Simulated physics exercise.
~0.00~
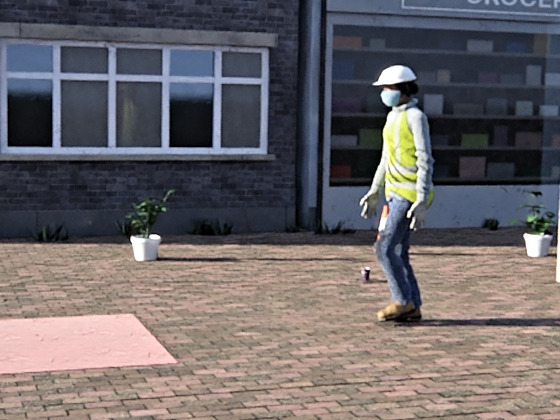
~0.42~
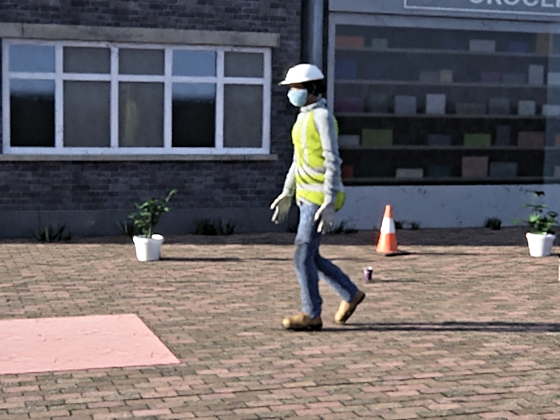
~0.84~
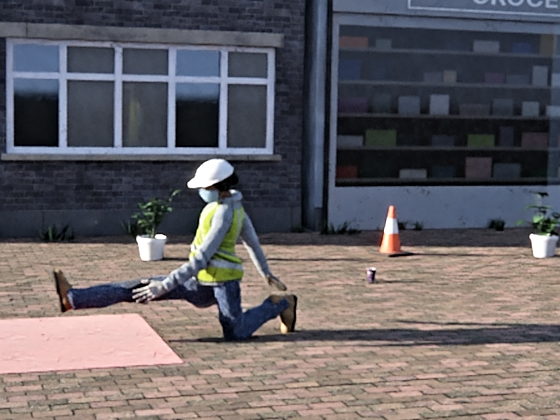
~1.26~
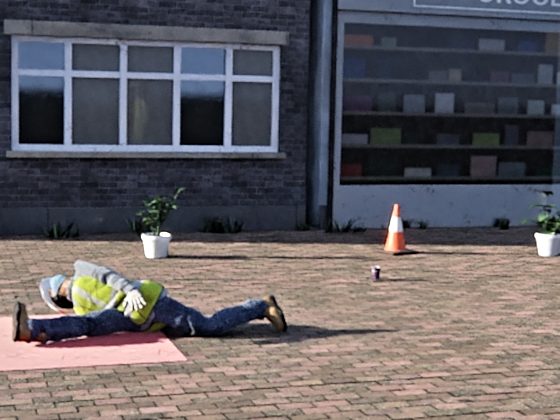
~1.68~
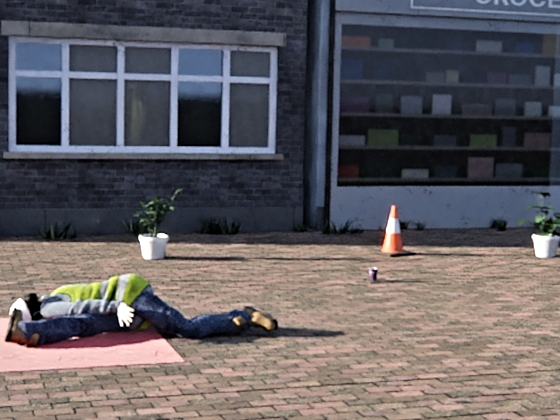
A worker in a white hard hat, face mask, yellow vest and jeans walks left across a brick plaza, past a small cup and an orange cone, toward a flat red mat. The worker then drops low, one leg stretched forward to the left, the other knee bent beneath, arms held out. The body sinks into a wide split and folds forward over the front leg, head down at the mat. Finally the worker slumps flatter and lies face down, with head, chest and hips across the mat's near edge and the legs trailing right on the bricks.
